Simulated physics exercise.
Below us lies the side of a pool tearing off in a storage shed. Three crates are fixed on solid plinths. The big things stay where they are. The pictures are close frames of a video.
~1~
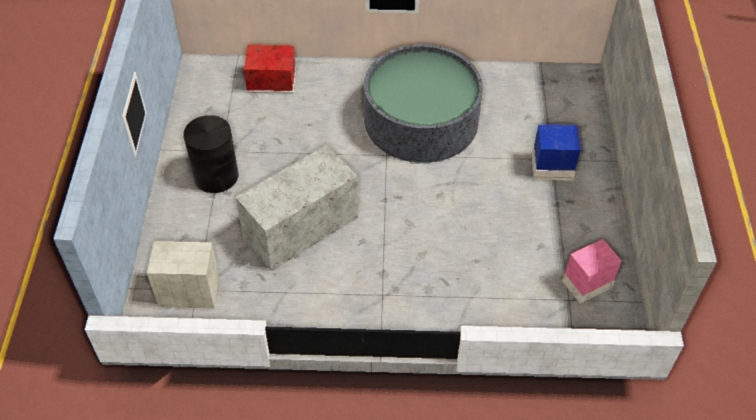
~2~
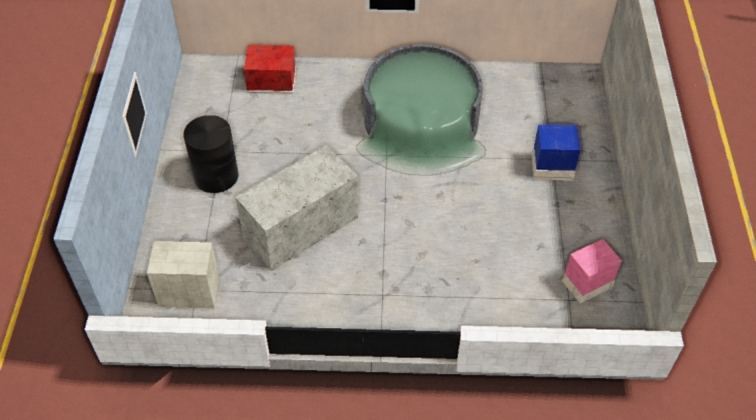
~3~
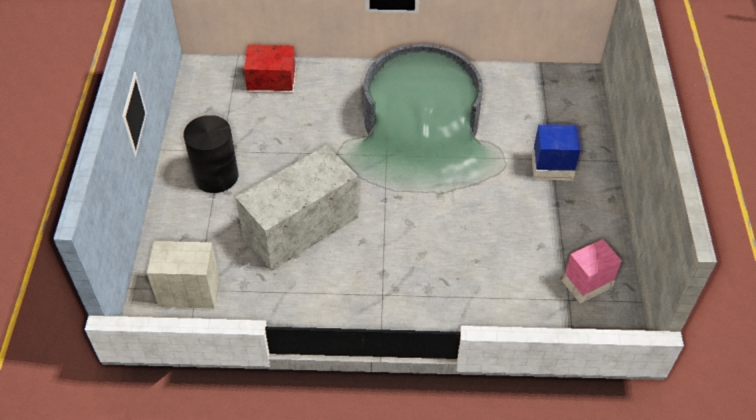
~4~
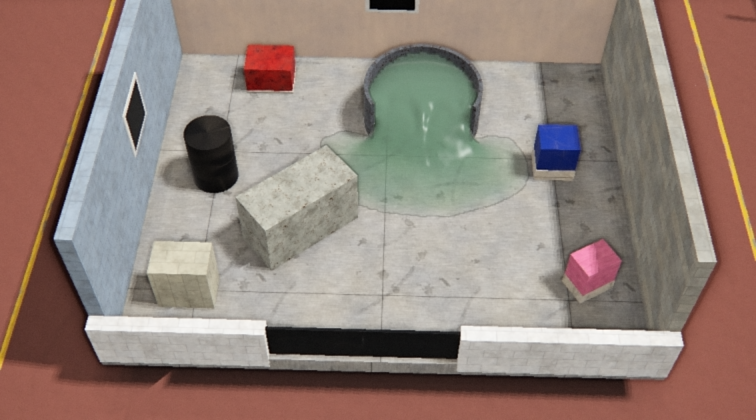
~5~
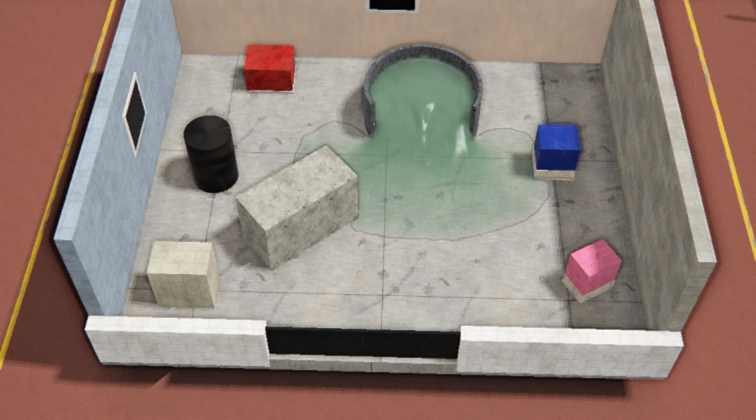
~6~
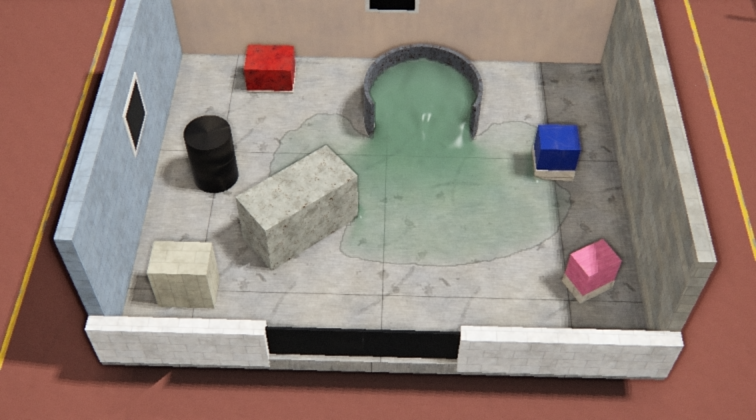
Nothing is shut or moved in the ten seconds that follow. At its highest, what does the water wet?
In the end: The red crate is wetted; the pink crate is wetted; the blue crate escapes dry.
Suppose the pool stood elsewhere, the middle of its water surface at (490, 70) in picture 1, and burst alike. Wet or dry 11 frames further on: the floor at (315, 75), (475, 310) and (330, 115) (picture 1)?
In turn: Free of water, covered, free of water.
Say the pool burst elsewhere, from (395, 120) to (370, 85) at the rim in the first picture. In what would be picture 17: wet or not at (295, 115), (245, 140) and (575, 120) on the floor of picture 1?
In that order: Flooded, covered, clear.
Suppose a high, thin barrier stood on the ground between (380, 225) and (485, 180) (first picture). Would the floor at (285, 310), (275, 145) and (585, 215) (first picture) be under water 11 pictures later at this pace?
As listed: Flooded, covered, flooded.
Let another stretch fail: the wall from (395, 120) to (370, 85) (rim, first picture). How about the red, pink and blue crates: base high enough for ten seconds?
In short: Red gets wet, pink stays dry, blue remains dry.
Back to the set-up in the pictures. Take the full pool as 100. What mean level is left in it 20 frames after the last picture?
Close to 12 %.
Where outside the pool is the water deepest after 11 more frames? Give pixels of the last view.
Around (418, 339).
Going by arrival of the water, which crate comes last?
Last comes the crate marked red.
A moment on, water covers 45 % of the floor; the red crate not reached, the pink crate water round its plinth, the blue crate water round its plinth.
Next, water covers 55 % of the floor; the red crate water round its plinth, the pink crate water round its plinth, the blue crate water round its plinth.
Then, water covers 65 % of the floor; the red crate water round its plinth, the pink crate water round its plinth, the blue crate water round its plinth.
Later, water covers 80 % of the floor; the red crate water round its plinth, the pink crate water round its plinth, the blue crate water round its plinth.
In the end, water covers 100 % of the floor; the red crate was topped, the pink crate was topped, the blue crate stayed above the water.
